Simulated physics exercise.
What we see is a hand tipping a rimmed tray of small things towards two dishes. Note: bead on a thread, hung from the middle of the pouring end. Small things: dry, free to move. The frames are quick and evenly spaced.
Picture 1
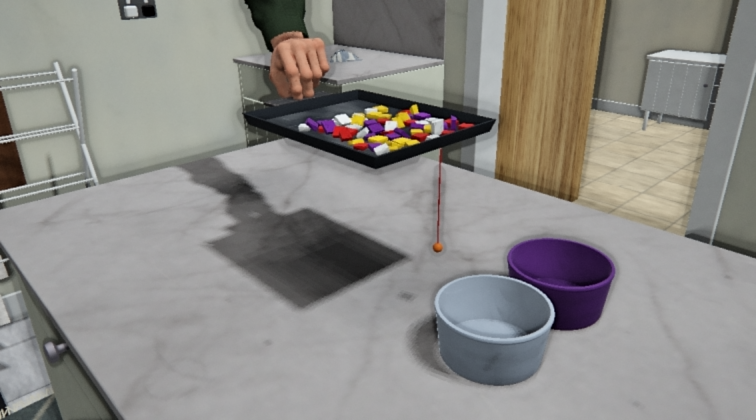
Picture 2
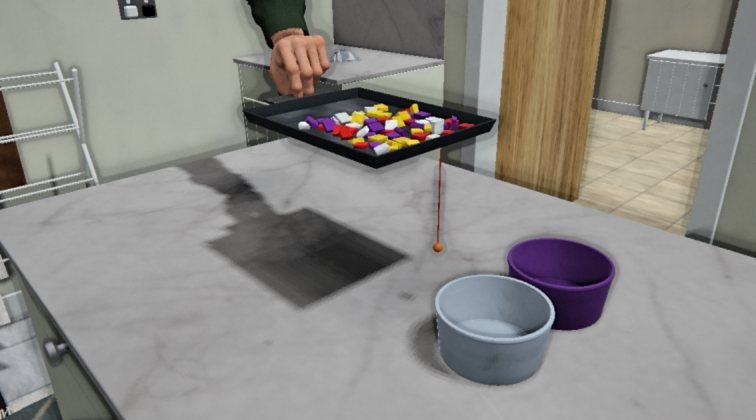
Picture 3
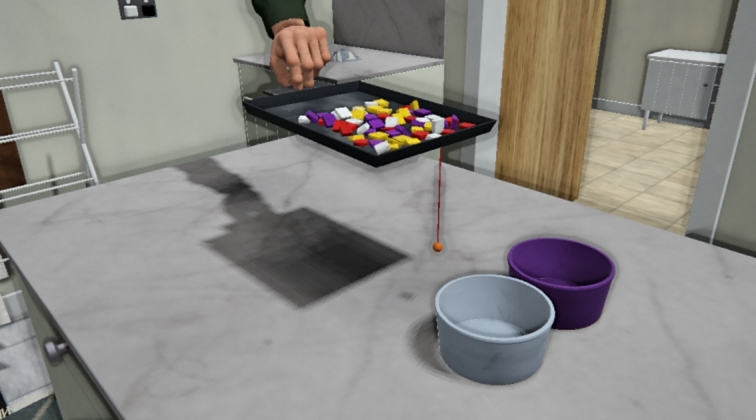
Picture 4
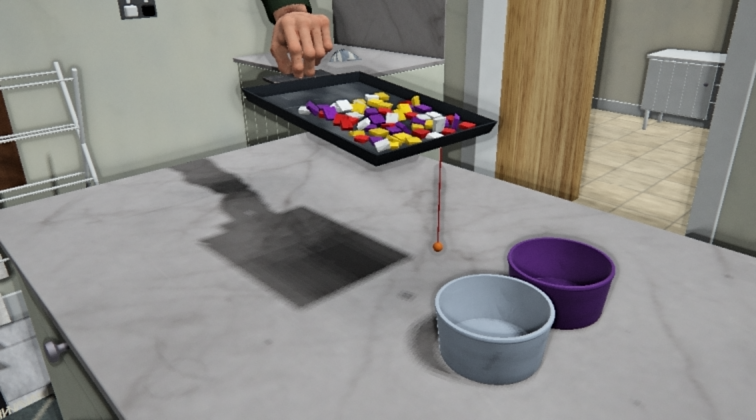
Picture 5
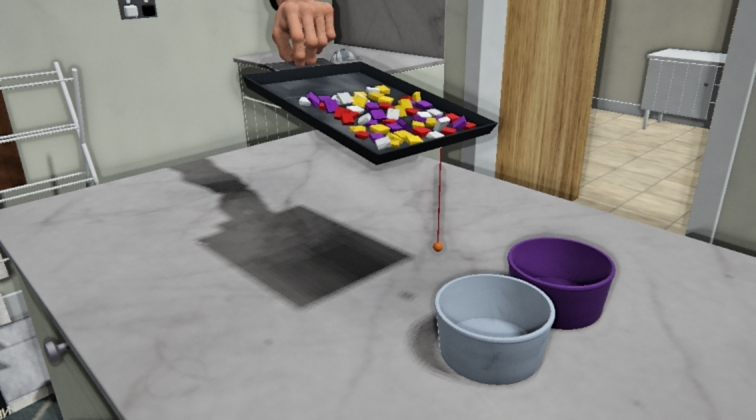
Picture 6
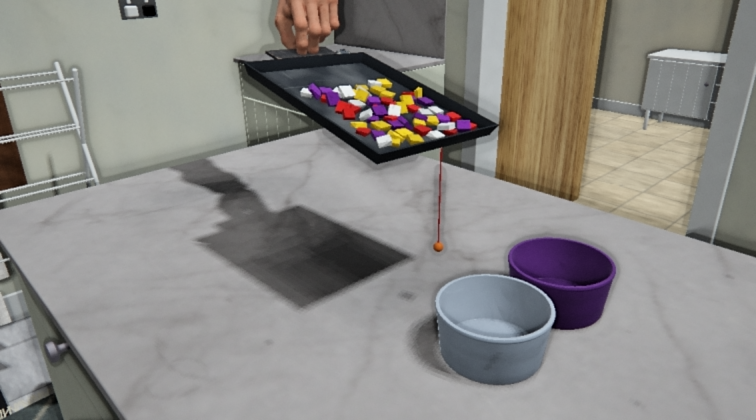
A hand gradually tilts a black tray of colourful small tiles above two round dishes.
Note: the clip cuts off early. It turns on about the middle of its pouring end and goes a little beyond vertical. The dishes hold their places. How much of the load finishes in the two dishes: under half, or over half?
Under half.
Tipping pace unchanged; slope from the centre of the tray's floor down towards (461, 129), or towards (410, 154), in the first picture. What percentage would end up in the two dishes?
Close to 0 percent first and close to 10 percent second.
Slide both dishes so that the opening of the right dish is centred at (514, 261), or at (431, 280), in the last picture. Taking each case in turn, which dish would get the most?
One: The right-side dish. Two: The right-side dish.
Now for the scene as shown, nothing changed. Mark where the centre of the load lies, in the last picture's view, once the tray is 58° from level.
In the last view the centre sits at roughly (443, 114).
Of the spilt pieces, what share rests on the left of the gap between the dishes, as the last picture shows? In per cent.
About 80 per cent.
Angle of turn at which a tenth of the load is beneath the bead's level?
Angle reached: About 75°.
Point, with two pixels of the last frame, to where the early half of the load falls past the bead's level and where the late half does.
Near (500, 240) and later near (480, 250).
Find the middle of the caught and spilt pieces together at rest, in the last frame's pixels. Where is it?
The centre comes to rest near (489, 304).
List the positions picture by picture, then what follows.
In the first picture, corners of the pouring end near (376, 155) and (490, 119), level; middle of the load near (391, 127), mosaic tiles; left dish near (540, 349); right dish near (604, 298); bead on its thread near (438, 248).
In the second picture, corners of the pouring end near (376, 154) and (490, 119), level; middle of the load near (391, 126).
In the third picture, corners of the pouring end near (377, 153) and (491, 120), tipped barely, lowest at the right corner; middle of the load near (391, 123).
In the fourth picture, corners of the pouring end near (377, 152) and (491, 121), tipped a little, lowest at the right corner; middle of the load near (392, 119).
In the fifth picture, corners of the pouring end near (378, 151) and (492, 122), tipped a little, lowest at the right corner; middle of the load near (393, 115).
In the sixth picture, corners of the pouring end near (380, 151) and (493, 123), tipped a little, lowest at the right corner; middle of the load near (394, 112), only a few on the move; left dish near (541, 349); right dish near (605, 298).
Shortly afterwards, tray tipped steeply; the whole lot on the tray.
Next, tray tipped right over; near half on the tray; a little in the left dish; only a few in the right dish; a little outside both; near a quarter in the air.
Some moments later, tray tipped past a quarter turn; near a quarter in the left dish; a little in the right dish; near two thirds outside both.
In the end, tray tipped past a quarter turn; near a quarter in the left dish; a little in the right dish; near two thirds outside both.
